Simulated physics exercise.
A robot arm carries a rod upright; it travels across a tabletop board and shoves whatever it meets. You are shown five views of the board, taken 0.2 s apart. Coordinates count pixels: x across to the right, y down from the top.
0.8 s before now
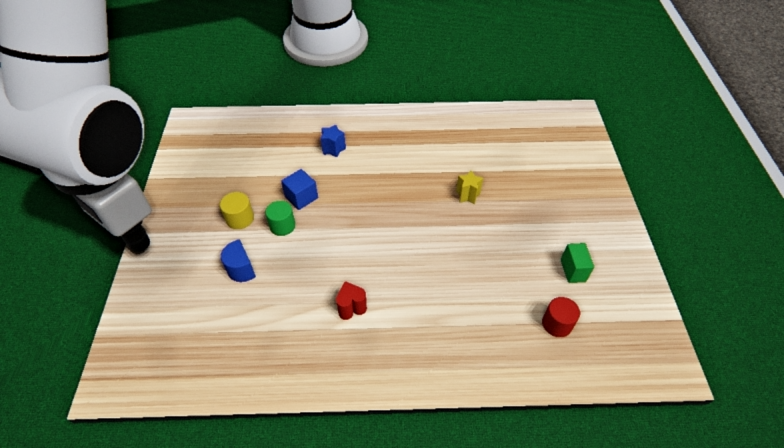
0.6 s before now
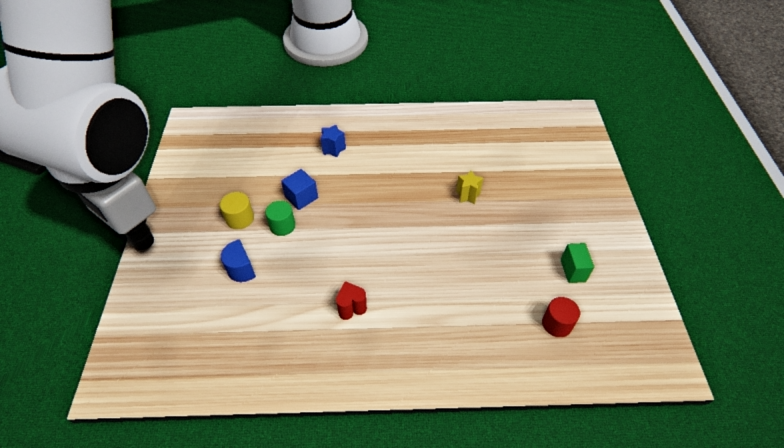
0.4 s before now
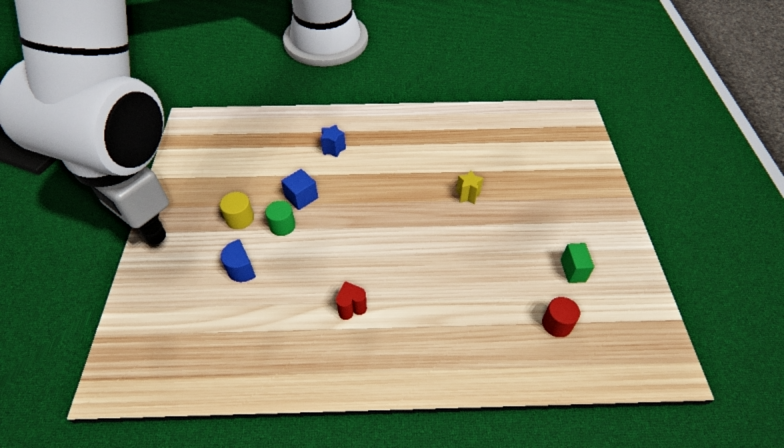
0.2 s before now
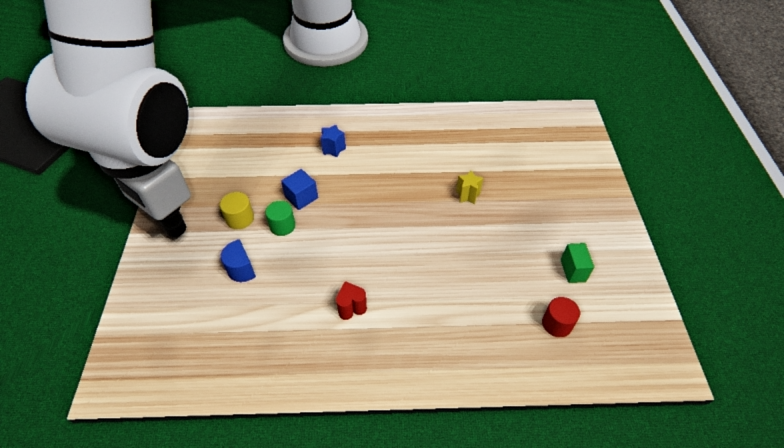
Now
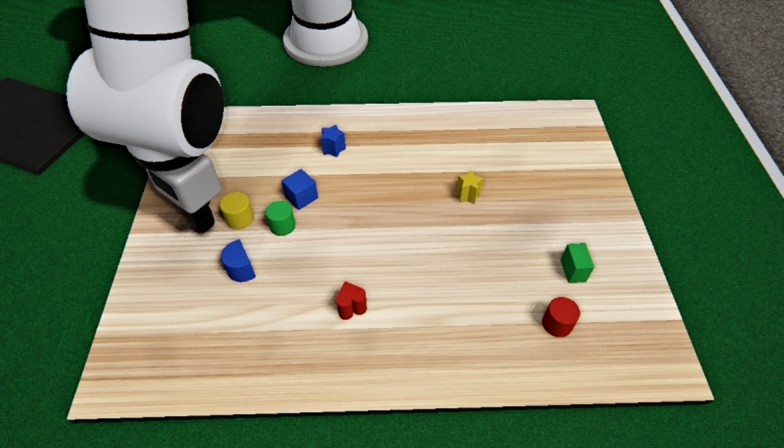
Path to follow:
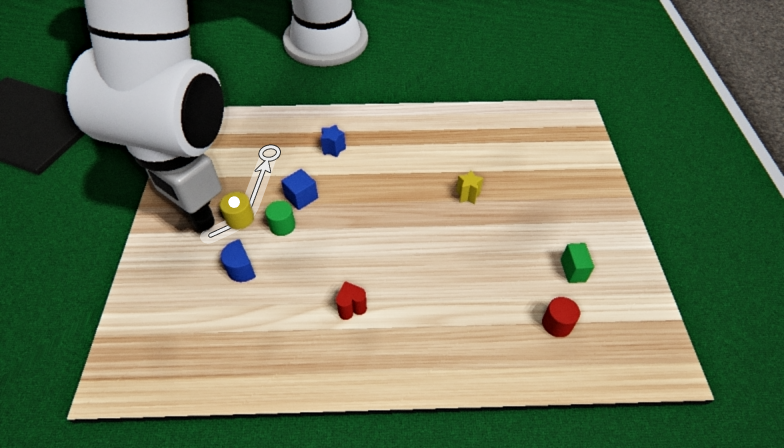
On a wooden board over green cloth, a white robot arm moves its black rod right, nearing a yellow cylinder among still blocks.
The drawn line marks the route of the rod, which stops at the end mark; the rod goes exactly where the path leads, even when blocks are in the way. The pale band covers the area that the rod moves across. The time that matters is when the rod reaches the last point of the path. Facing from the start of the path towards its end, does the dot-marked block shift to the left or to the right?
Answer: Right.
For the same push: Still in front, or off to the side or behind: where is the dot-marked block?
That block drops off.
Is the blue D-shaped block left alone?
Short answer: Yes.
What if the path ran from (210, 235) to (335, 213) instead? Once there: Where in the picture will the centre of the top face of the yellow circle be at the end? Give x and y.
It sits at (254, 192).
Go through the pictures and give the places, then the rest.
In the first frame, rod tip at (140, 245); block tops, yellow circle at (234, 202); blue D-shaped block at (234, 254); green circle at (278, 210); blue square piece at (298, 181).
In the second frame, rod at (144, 243); blocks unchanged.
In the third frame, rod at (156, 237); blocks unchanged.
In the fourth frame, rod at (177, 230); blocks unchanged.
In the fifth frame, rod at (205, 224); yellow circle at (234, 202); blue D-shaped block at (234, 254); green circle at (278, 210); blue square piece at (298, 181).
Path on the board, from (210, 235) over (246, 213) and (259, 181) to (270, 153); the dot is on the yellow circle.
The first path, step by step. One third of the way, rod at (243, 200); yellow circle at (262, 184).
Two thirds of the way, rod at (256, 169); yellow circle at (276, 169); blue square piece at (301, 180).
At the end, rod at (267, 141); yellow circle at (276, 169); blue D-shaped block in place; green circle in place; blue square piece at (301, 180).
